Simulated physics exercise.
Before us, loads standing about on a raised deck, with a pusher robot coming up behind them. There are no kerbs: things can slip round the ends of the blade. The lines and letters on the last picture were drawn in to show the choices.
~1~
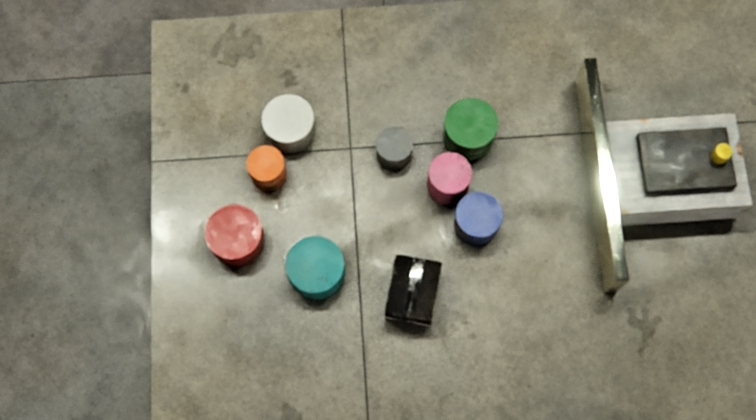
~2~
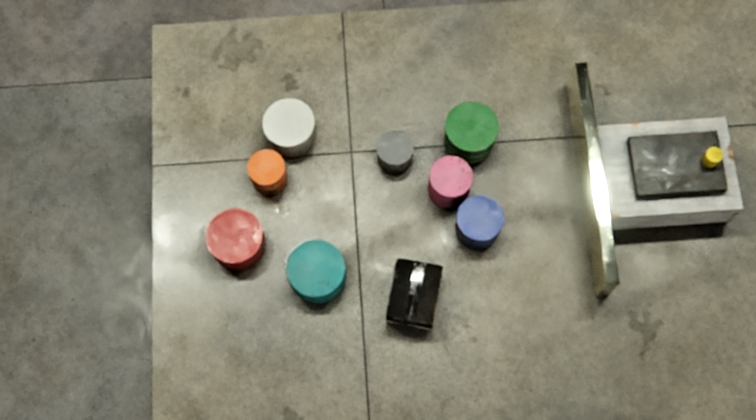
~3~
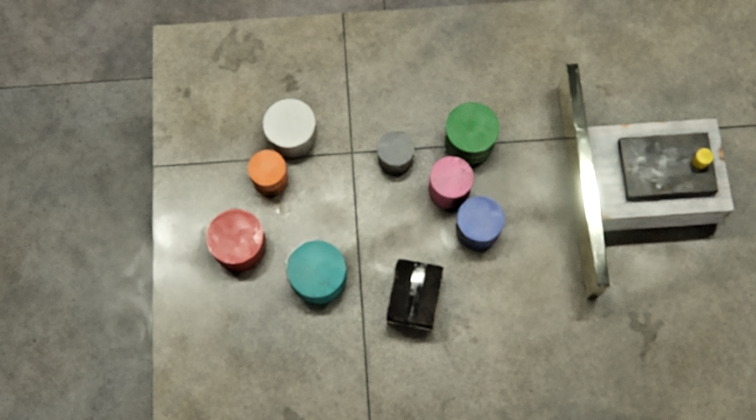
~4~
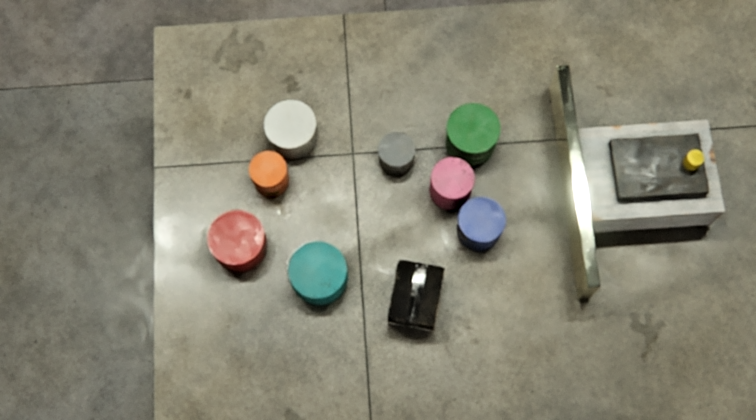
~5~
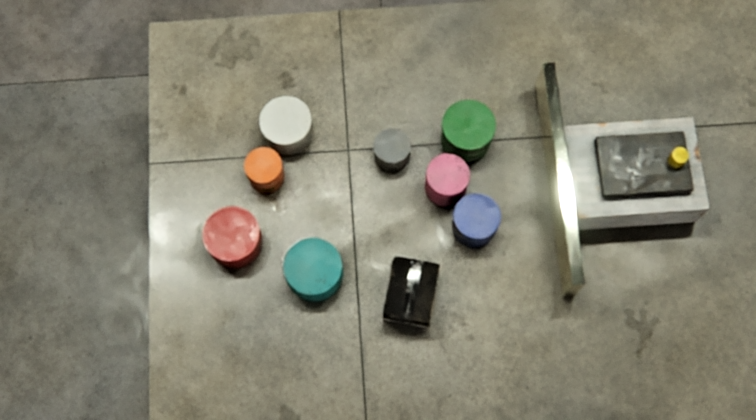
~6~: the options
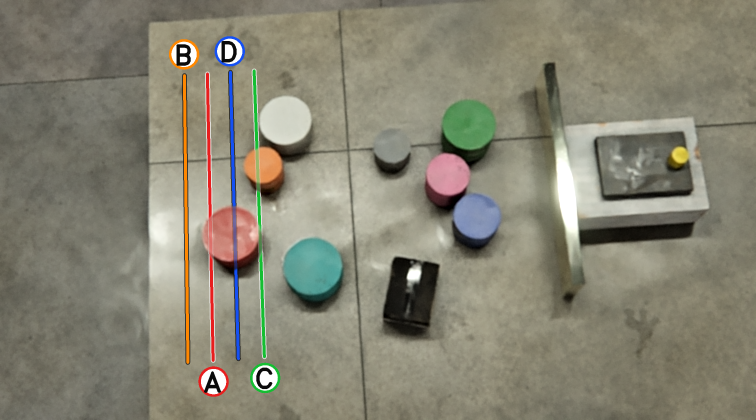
A pale robot with a dark top panel, a yellow knob and a long upright blade stands at the right of a raised grey tiled deck, seen from above. To its left are white, orange, red, turquoise, grey, green, pink and blue round canisters, with a black parcel at lower centre. The robot creeps steadily left, the loads stay put, and the view jogs slightly.
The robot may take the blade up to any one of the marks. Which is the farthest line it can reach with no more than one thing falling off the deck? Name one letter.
No farther than D.
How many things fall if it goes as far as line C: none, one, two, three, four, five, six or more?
In all, none.
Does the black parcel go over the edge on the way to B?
No.
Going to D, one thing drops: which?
The red pail goes over.
On the marked copy, A at (210, 211); B at (186, 212); C at (259, 207); D at (234, 209).
Following D. Soon after the start, robot (519, 173); green pail (405, 136); grey pail (367, 158).
Later, robot (401, 181); red pail (216, 230); orange pail (232, 167).
In the end, robot (307, 187); red pail over the edge; turquoise canister (157, 281); one fallen.
As for the rest, A drops three; B drops four; C is within the limit but short.
